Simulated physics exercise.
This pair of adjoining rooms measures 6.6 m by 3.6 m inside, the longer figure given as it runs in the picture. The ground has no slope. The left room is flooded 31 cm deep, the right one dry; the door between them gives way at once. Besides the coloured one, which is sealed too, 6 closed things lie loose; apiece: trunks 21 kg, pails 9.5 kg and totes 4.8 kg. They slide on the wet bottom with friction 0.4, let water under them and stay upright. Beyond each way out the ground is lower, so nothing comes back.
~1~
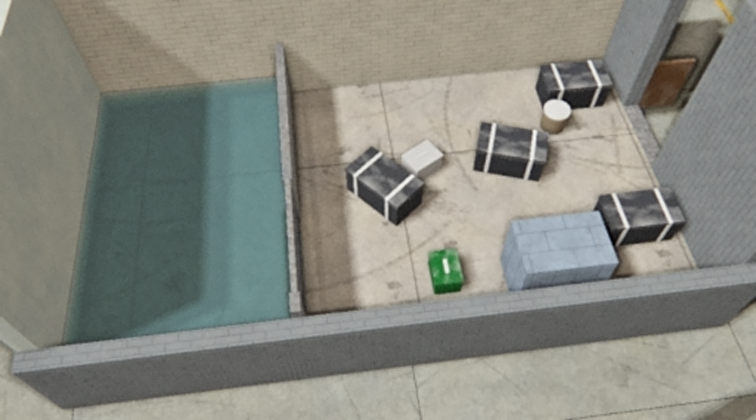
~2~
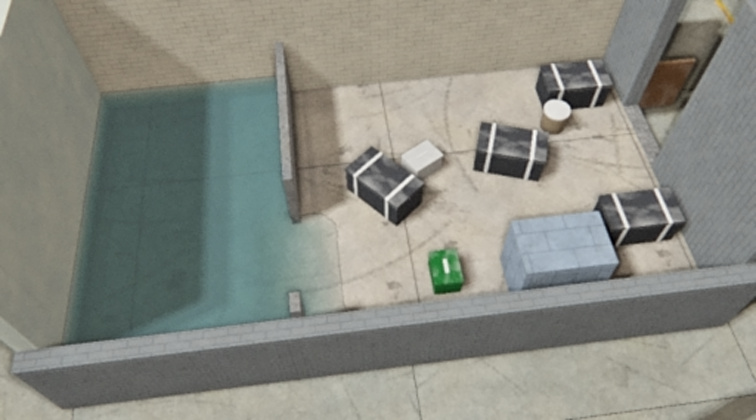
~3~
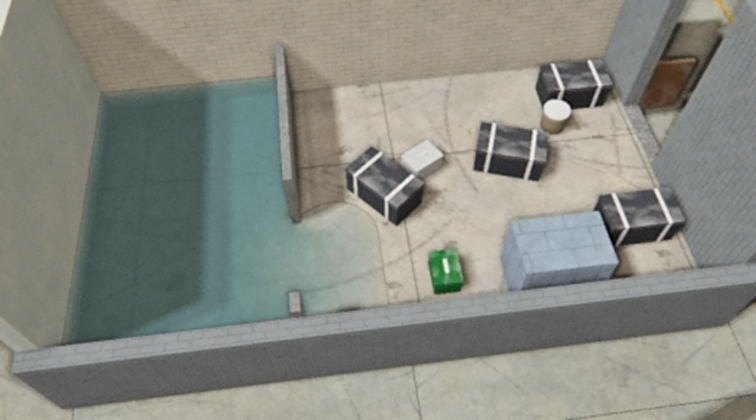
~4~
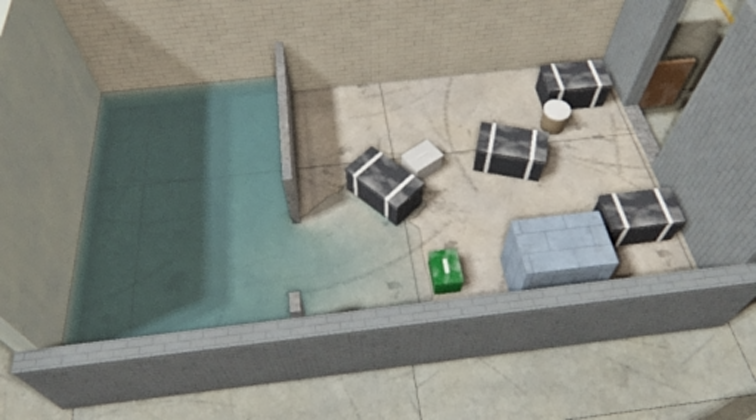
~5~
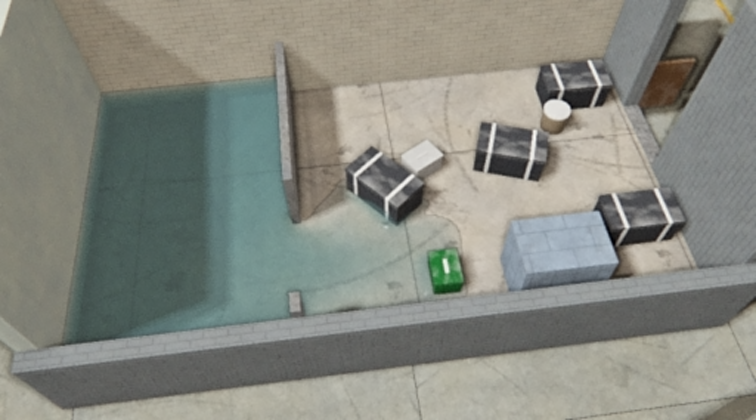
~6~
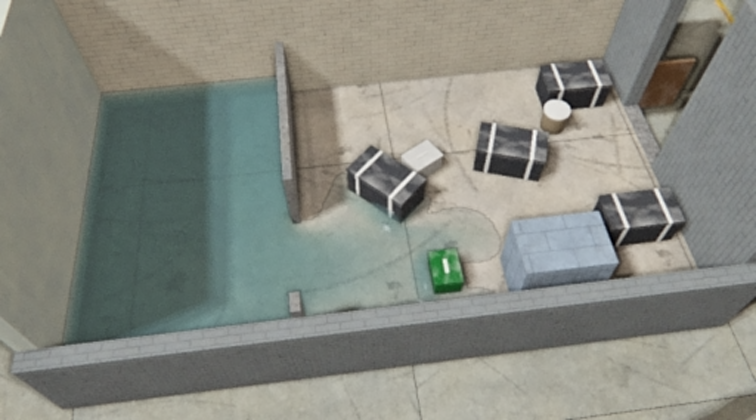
In the video, part of the wall dividing two rooms gives way, and water from the flooded left room spreads across the right room's floor, passing around a green box while the boxes and other objects stay in place.
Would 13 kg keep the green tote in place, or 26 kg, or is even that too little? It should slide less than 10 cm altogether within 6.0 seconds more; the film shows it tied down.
For it, neither weight holds it.
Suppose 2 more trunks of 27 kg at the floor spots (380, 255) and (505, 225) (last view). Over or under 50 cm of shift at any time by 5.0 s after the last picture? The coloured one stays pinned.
In turn: More, past it.
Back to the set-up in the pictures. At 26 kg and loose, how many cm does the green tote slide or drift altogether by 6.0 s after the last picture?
Some 140 cm in all.
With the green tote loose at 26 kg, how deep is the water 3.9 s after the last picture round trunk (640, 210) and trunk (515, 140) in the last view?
Roughly 6 and 9 cm.
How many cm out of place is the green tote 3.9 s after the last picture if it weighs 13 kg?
Roughly 250 cm.
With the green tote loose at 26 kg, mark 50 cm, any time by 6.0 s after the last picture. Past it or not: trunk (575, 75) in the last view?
It is less.
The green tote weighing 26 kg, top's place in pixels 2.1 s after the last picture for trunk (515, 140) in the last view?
Around (514, 116).
Then, 0.4 s after the last picture the green tote would be 40 cm from its start with 13 kg and 7 cm from its start with 26 kg; 7 cm of water round it then.
Then, 2.1 s after the last picture the green tote would be 147 cm from its start with 13 kg and 59 cm from its start with 26 kg; 16 cm of water round it then.
Then, 3.9 s after the last picture the green tote would be 269 cm from its start with 13 kg and 135 cm from its start with 26 kg; 5 cm of water round it then.
Then, 6.0 s after the last picture the green tote would be gone out with 13 kg and 135 cm from its start with 26 kg; 6 cm of water round it then.
